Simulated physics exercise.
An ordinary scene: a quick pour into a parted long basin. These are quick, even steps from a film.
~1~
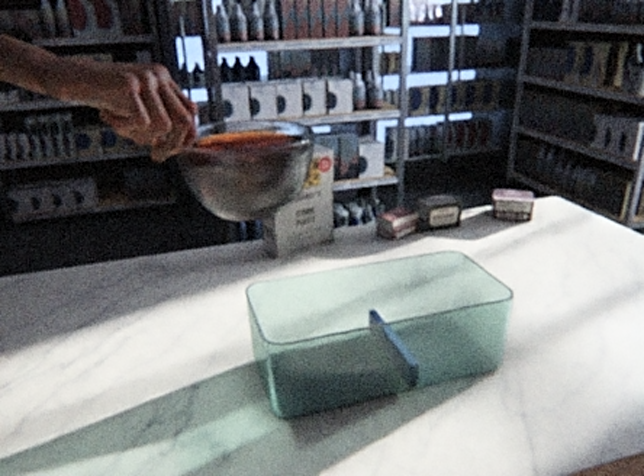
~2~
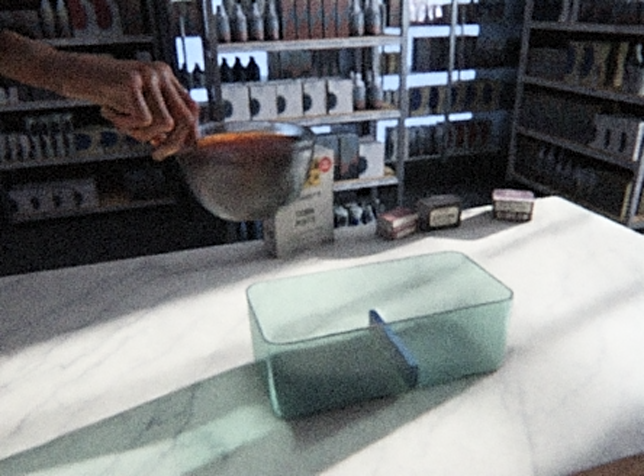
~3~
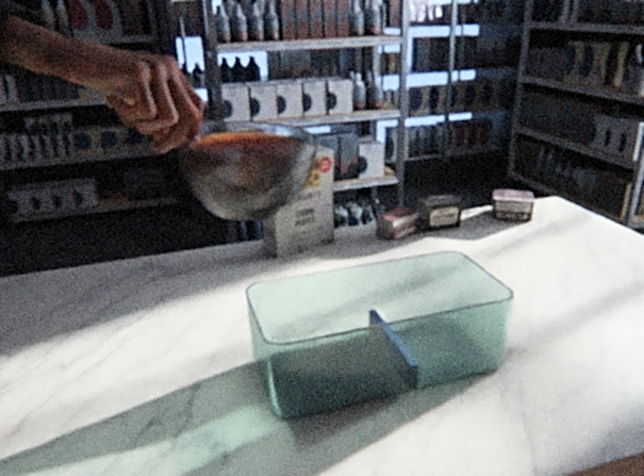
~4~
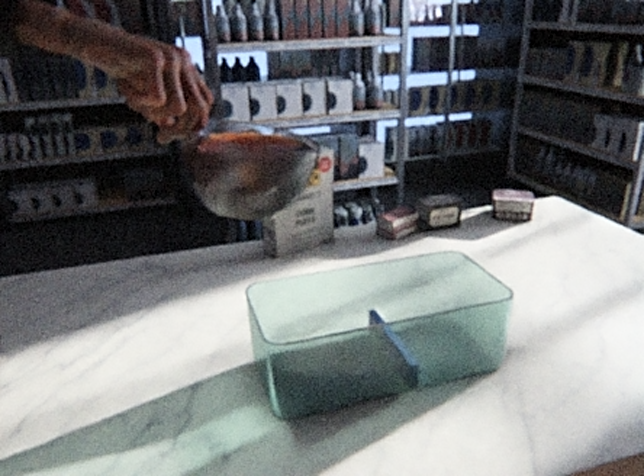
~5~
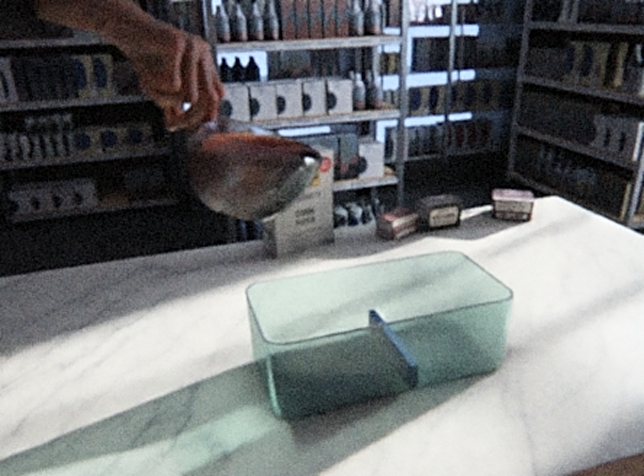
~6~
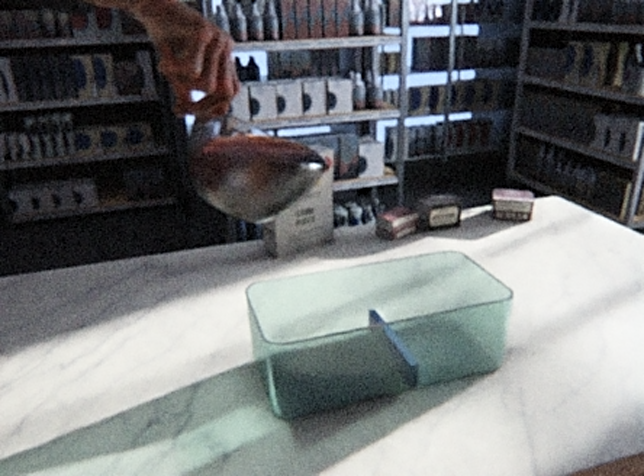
The clip opens on a hand at the left holding a bowl of reddish-orange tea nearly level above a marble counter, where a green, see-through long basin with a blue divider sits still. The hand then lifts the bowl's left side, tilting it steadily rightward as its right rim dips.
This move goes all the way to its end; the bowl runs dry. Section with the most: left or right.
Left.
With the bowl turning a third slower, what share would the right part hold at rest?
Share on the right: Some 20 percent.
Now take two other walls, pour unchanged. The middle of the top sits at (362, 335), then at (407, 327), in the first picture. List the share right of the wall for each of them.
Note - case one near 65 %, case two near 10 %.
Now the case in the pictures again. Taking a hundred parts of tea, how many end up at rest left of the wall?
80 % or thereabouts.
A moment on, the tilt is 89° and 28 per cent is still to pour, 17 is left of the wall and 1 right of it.
Next, the tilt is 94° and 4 per cent is still to pour, 73 is left of the wall and 11 right of it.
Then the tilt is 94° and 0 per cent is still to pour, 78 is left of the wall and 13 right of it.
Later the tilt is 94° and 0 per cent is still to pour, 79 is left of the wall and 17 right of it.
At rest 78 per cent lies left of the wall, 18 right of it and 5 outside.
